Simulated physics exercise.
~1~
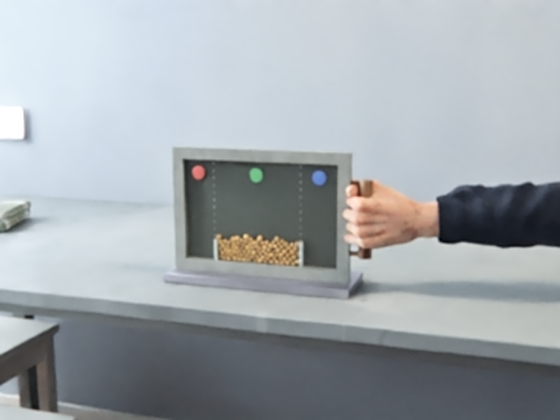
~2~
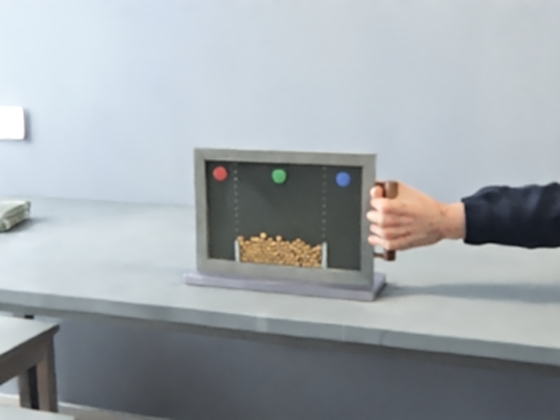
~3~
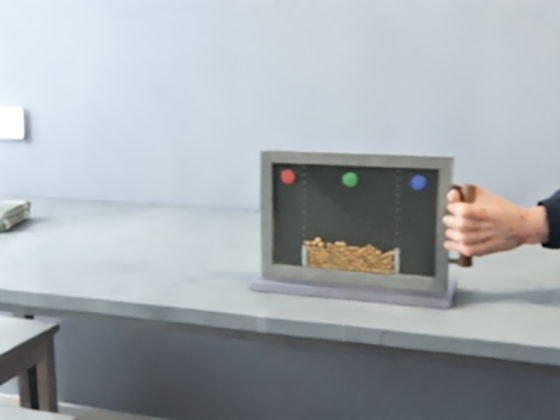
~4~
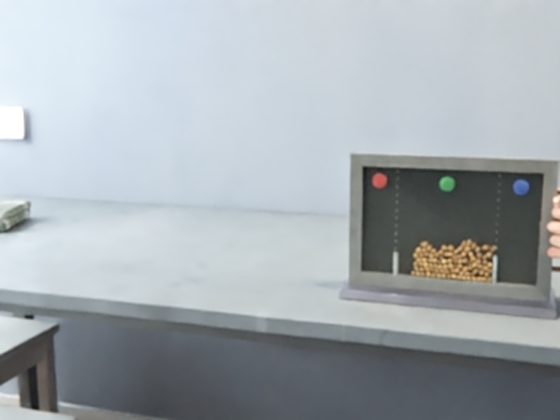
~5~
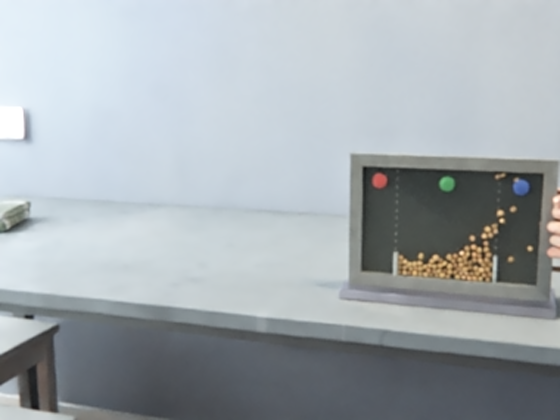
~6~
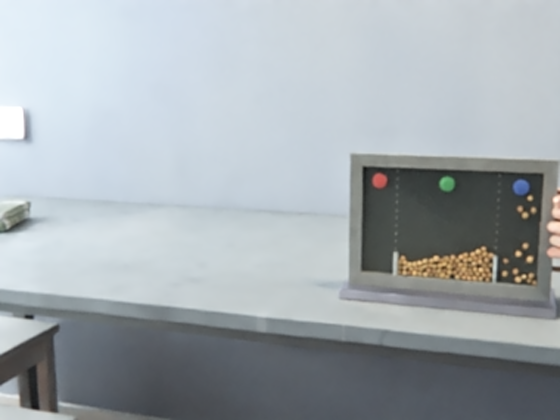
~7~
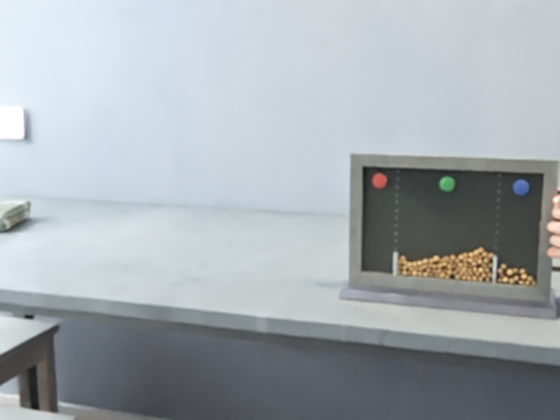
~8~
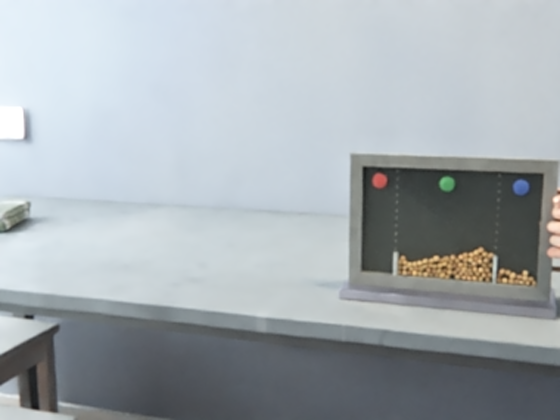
The clip shows a hand sliding a flat case of small wooden beads rightward along a table until it stops; the beads surge right, some spilling over a low divider into the blue-marked strip, while most settle under the green sticker and none under the red.
